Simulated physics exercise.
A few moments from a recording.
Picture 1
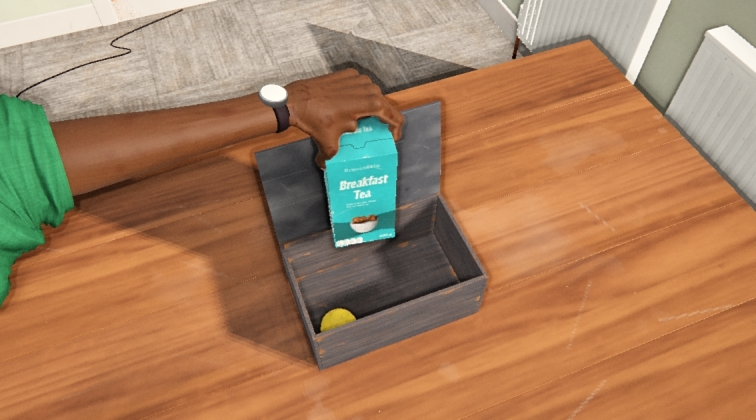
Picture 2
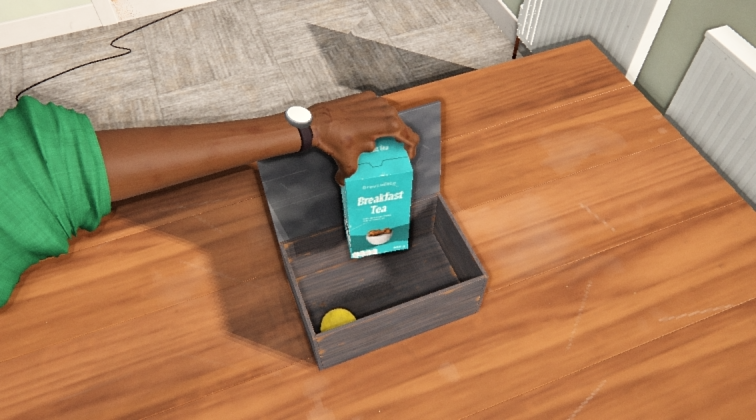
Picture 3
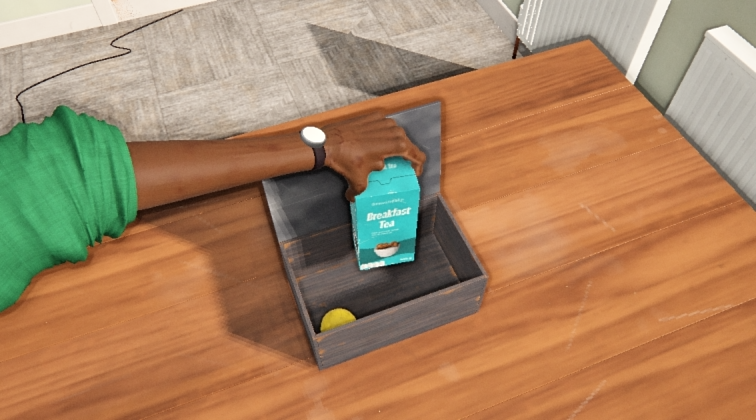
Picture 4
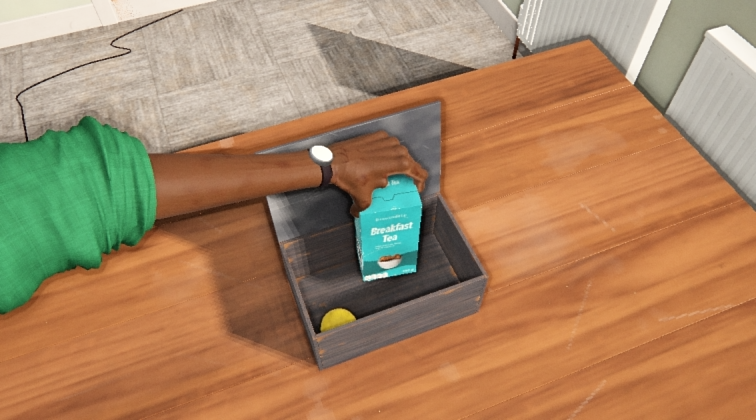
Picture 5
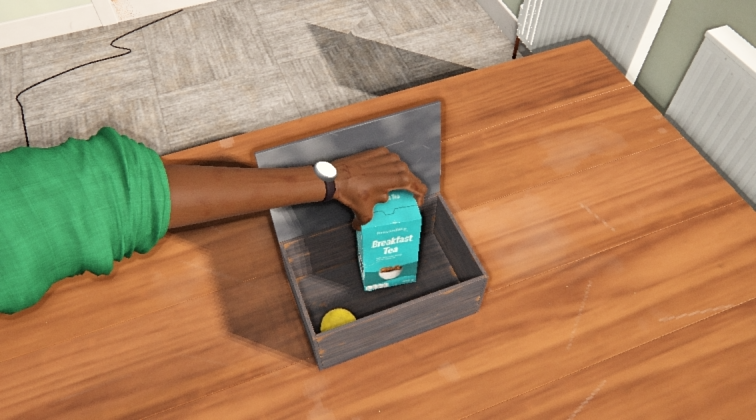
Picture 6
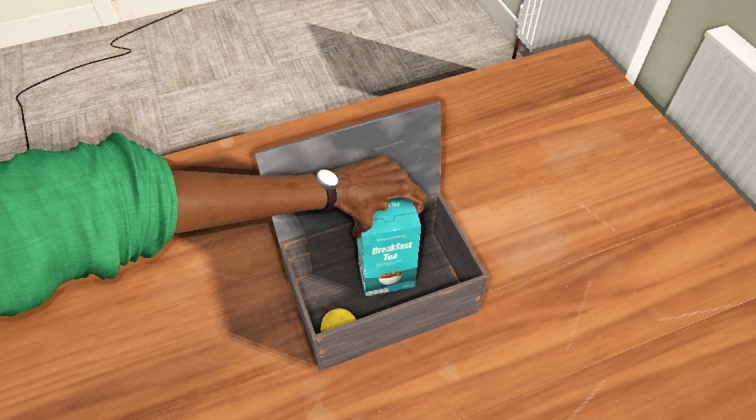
A hand lowered a turquoise carton of breakfast tea into an open dark wooden box on a table, moving it slightly right on the way down, while a small yellow object stayed in the corner.
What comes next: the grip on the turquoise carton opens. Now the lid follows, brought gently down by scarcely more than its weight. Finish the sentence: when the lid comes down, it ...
... cannot close.
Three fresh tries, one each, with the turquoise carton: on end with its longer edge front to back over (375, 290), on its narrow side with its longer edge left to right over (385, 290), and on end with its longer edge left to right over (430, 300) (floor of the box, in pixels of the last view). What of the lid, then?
In order: The lid gets blocked, then fits down, then gets blocked.
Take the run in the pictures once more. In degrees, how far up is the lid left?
Angle above rim: About 75°.
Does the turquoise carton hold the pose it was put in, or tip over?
Result: The turquoise carton remains as it was set.
Then, 1.00 s after the last picture, lid starting down.
Then, 1.60 s after the last picture, lid 79° above the rim.
Then, 4.10 s after the last picture, lid 75° above the rim.
At rest, lid 73° above the rim; both in place. Seen from the same camera at the end, turquoise carton near (387, 249).
